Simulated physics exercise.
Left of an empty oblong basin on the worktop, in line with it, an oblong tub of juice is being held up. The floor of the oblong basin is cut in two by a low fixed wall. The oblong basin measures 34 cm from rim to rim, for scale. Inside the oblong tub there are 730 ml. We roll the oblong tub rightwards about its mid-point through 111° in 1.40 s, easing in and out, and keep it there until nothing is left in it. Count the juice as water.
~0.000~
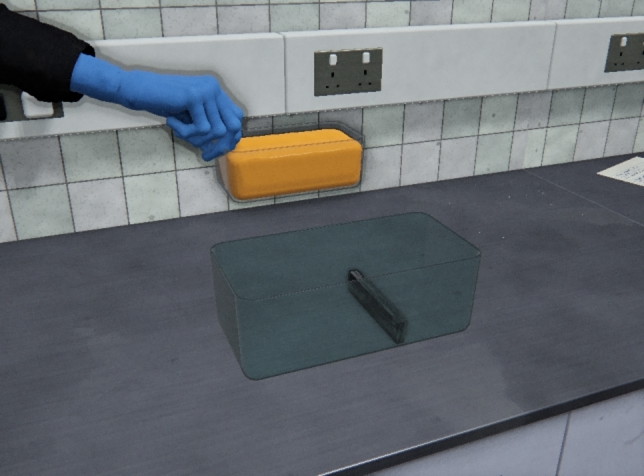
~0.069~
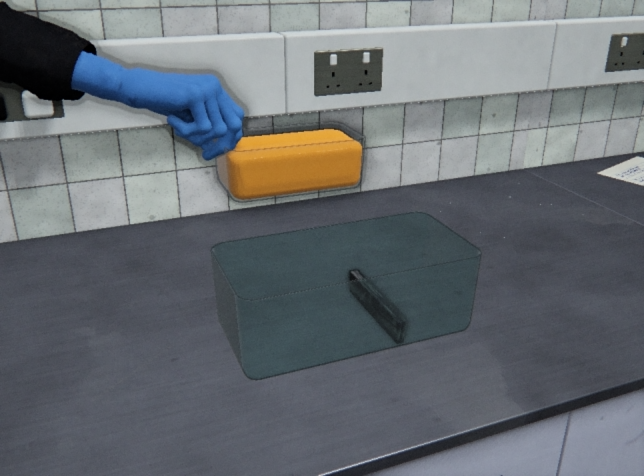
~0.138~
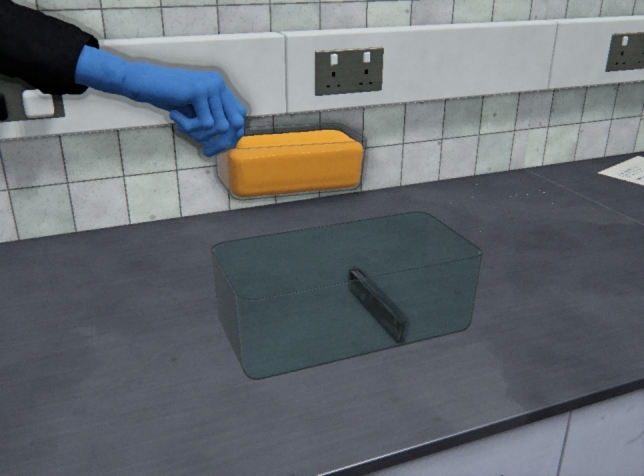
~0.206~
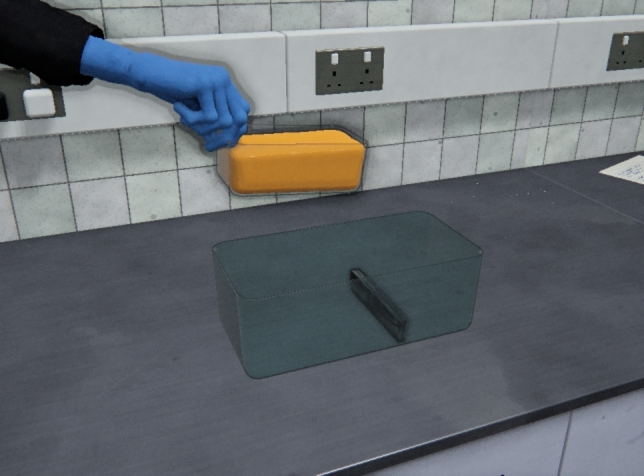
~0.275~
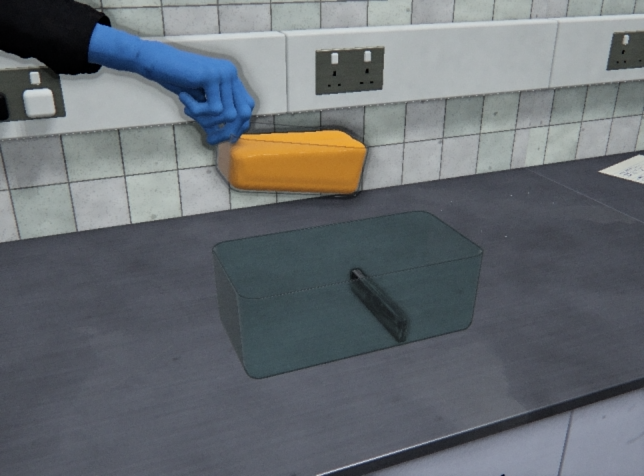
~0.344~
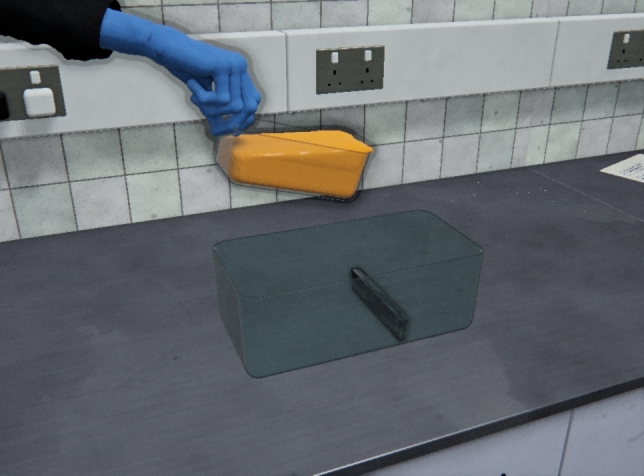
An oblong tub of orange juice, held up by a blue-gloved hand behind an empty clear basin on a dark worktop, stayed level at first, then slowly tilted rightwards as the hand shifted slightly right.
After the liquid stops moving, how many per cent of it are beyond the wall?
About 66 per cent.
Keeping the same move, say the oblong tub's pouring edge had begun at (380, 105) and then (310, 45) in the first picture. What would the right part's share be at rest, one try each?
It comes to 60 per cent, and then 50 per cent.
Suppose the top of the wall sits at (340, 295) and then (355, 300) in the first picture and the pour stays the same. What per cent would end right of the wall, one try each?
Try 1: 85 %; try 2: 75 %.
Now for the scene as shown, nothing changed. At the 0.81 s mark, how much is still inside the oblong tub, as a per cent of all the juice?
About 22 per cent.
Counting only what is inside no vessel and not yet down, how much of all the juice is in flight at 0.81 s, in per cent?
Some 32 per cent.
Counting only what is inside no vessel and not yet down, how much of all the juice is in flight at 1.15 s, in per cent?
Close to 3 %.
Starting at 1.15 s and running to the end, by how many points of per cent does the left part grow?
9 %.
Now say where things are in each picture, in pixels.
In the first picture, it leans 0°; its right rim is at (353, 130); the juice meets the walls at (220, 149) and (349, 136); the oblong basin's rim runs from (223, 273) to (453, 233); the wall's top is at (375, 296).
In the second picture, it leans 1°; its right rim is at (353, 131); the juice meets the walls at (220, 149) and (349, 136).
In the third picture, it leans 3°; its right rim is at (354, 133); the juice meets the walls at (222, 148) and (351, 137).
In the fourth picture, it leans 6°; its right rim is at (356, 136); the juice meets the walls at (223, 147) and (351, 137).
In the fifth picture, it leans 10°; its right rim is at (357, 141); the juice meets the walls at (224, 146) and (354, 137).
In the sixth picture, it leans 16°; its right rim is at (357, 146); the juice meets the walls at (225, 146) and (355, 141); 3 per cent is over the edge.
Then, 0.81 s in, the tilt is 69° and 21 per cent is still to pour, 2 is left of the wall and 44 right of it.
Then, 1.15 s in, the tilt is 103° and 4 per cent is still to pour, 24 is left of the wall and 69 right of it.
Then, 1.51 s in, the tilt is 111° and 0 per cent is still to pour, 32 is left of the wall and 67 right of it.
Then, 1.90 s in, the tilt is 111° and 0 per cent is still to pour, 32 is left of the wall and 67 right of it.
Finally, 32 per cent lies left of the wall, 66 right of it and 1 outside.
